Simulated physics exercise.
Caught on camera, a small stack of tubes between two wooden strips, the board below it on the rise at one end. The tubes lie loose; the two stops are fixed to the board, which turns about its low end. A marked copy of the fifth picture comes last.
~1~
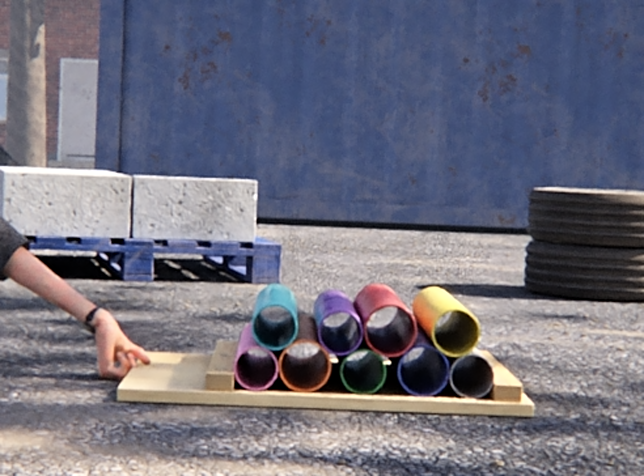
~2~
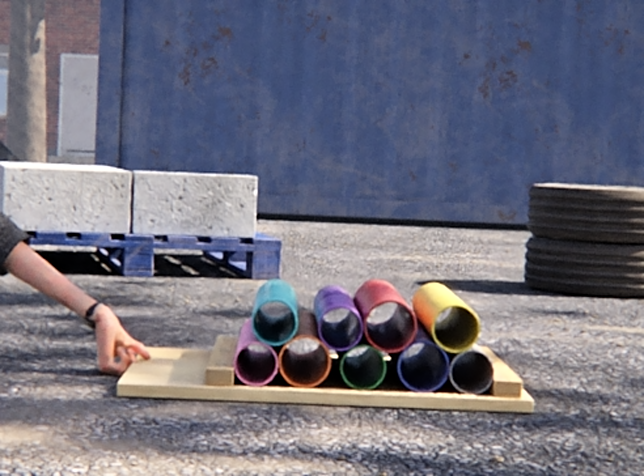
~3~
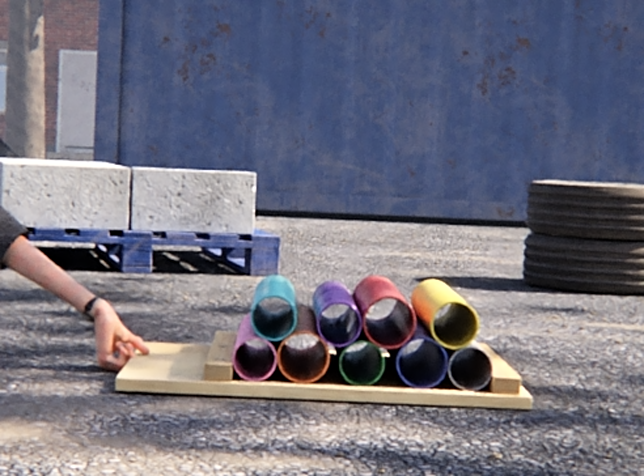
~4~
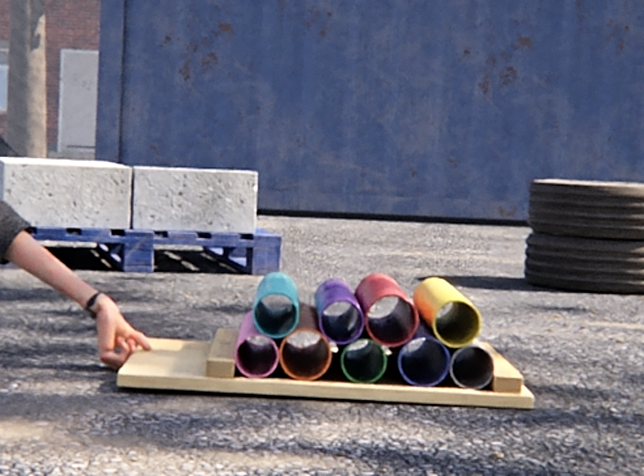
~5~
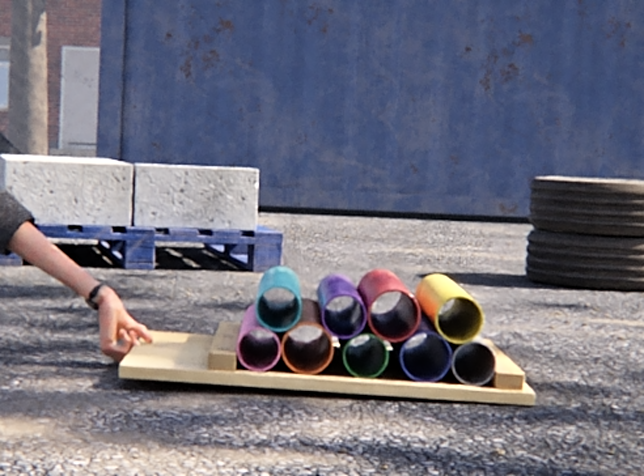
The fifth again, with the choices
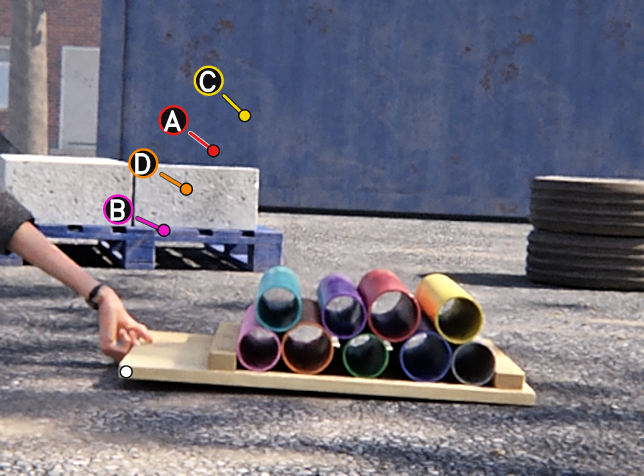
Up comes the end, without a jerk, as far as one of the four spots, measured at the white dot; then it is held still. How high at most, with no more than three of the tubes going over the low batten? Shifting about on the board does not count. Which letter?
No higher than A.
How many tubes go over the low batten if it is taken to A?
With A, three.
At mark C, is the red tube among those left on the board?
No, with C.
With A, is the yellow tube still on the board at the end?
No.
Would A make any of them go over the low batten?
Yes.
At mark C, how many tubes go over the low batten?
It comes to four.
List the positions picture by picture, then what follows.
In the first picture, pink tube (256, 368); orange tube (305, 366); green tube (363, 372).
In the second picture, green tube (363, 368); blue tube (424, 367).
In the third picture, board (321, 365); pink tube (254, 359); turquoise tube (274, 318); yellow tube (455, 325).
In the fourth picture, board (323, 363); pink tube (257, 356); orange tube (306, 354).
In the fifth picture, board (325, 357); pink tube (259, 350); orange tube (308, 349).
On the marked copy, A at (213, 151); B at (164, 230); C at (245, 116); D at (186, 189); the white dot at (126, 372).
Following A. Soon after the start, board at 19°.
Later, board at 35°.
In the end, board at 35°, three over the low batten (purple, yellow, red).
As for the rest, B two over the low batten (yellow, red); C four over the low batten (purple, turquoise, yellow, red); D three over the low batten (purple, yellow, red).
